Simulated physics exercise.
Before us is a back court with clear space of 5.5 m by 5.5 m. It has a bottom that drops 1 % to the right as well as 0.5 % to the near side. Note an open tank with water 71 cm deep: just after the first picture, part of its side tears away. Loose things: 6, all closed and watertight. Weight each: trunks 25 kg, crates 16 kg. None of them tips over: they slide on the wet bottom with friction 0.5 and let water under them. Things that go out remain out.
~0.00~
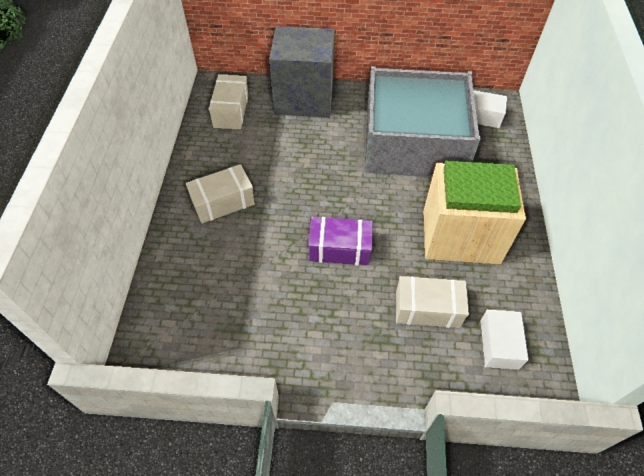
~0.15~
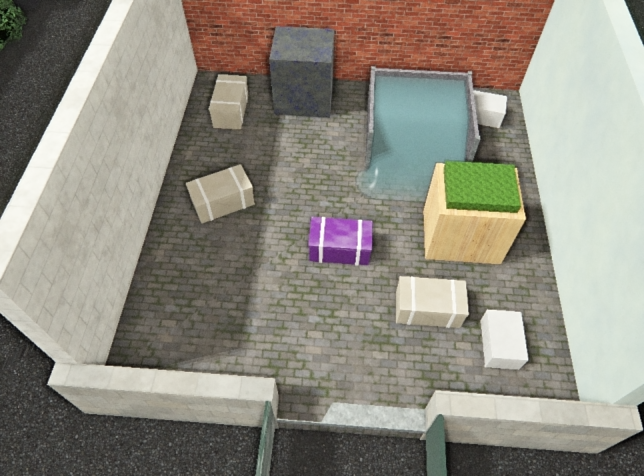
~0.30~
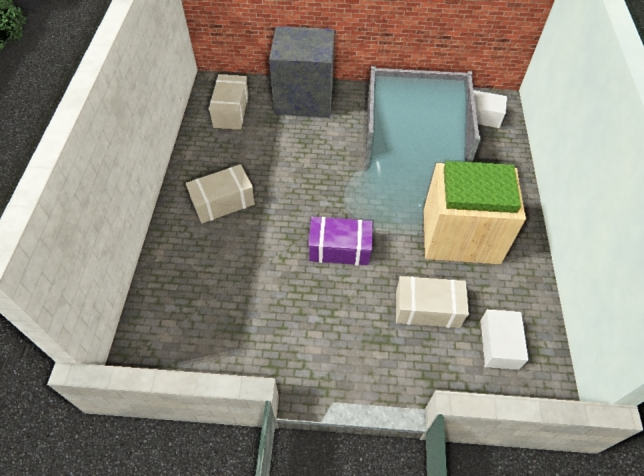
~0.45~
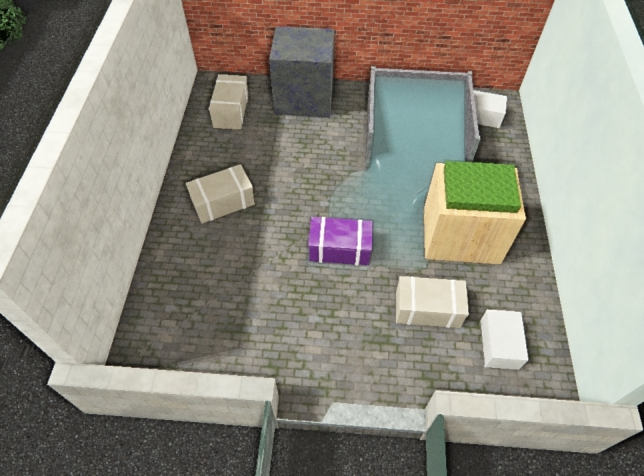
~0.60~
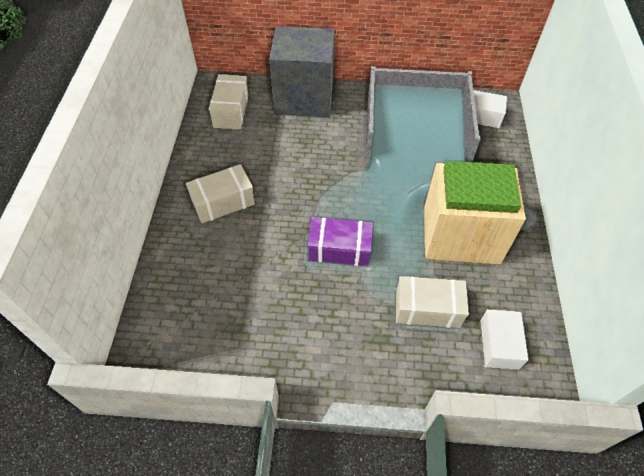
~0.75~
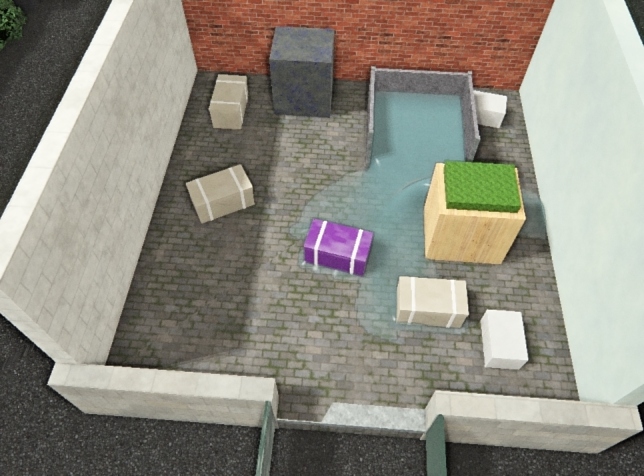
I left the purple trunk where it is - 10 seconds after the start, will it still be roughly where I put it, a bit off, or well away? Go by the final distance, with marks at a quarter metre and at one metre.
It finishes a long distance off.
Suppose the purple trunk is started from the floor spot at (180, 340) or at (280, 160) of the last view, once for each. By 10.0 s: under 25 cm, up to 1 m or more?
Try one: It hardly moves. Try two: It hardly moves.
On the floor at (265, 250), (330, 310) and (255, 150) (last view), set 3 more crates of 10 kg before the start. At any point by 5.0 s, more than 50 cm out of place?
So that's beyond the threshold, beyond the threshold and within the threshold, in that sequence.
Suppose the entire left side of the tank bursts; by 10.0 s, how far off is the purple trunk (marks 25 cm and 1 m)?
The purple trunk remains where it was.
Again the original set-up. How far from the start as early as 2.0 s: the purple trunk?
I'd put it at around 200 cm.
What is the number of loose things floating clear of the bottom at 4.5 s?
At that time, 2.
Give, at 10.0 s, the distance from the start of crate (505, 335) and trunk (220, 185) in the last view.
First 60 cm, then 0 cm.
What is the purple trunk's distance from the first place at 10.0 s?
Around 200 cm from where it started.
After 2.0 s the purple trunk is near (241, 345), 1.9 m from its start, aground; 0 of 6 are out; 0 afloat.
After 4.5 s the purple trunk is near (190, 306), 2.1 m from its start, afloat; 0 of 6 are out; 2 afloat.
After 7.0 s the purple trunk is near (204, 291), 1.9 m from its start, aground; 0 of 6 are out; 0 afloat.
After 10.0 s the purple trunk is near (204, 291), 1.9 m from its start, aground; 0 of 6 are out; 1 afloat.
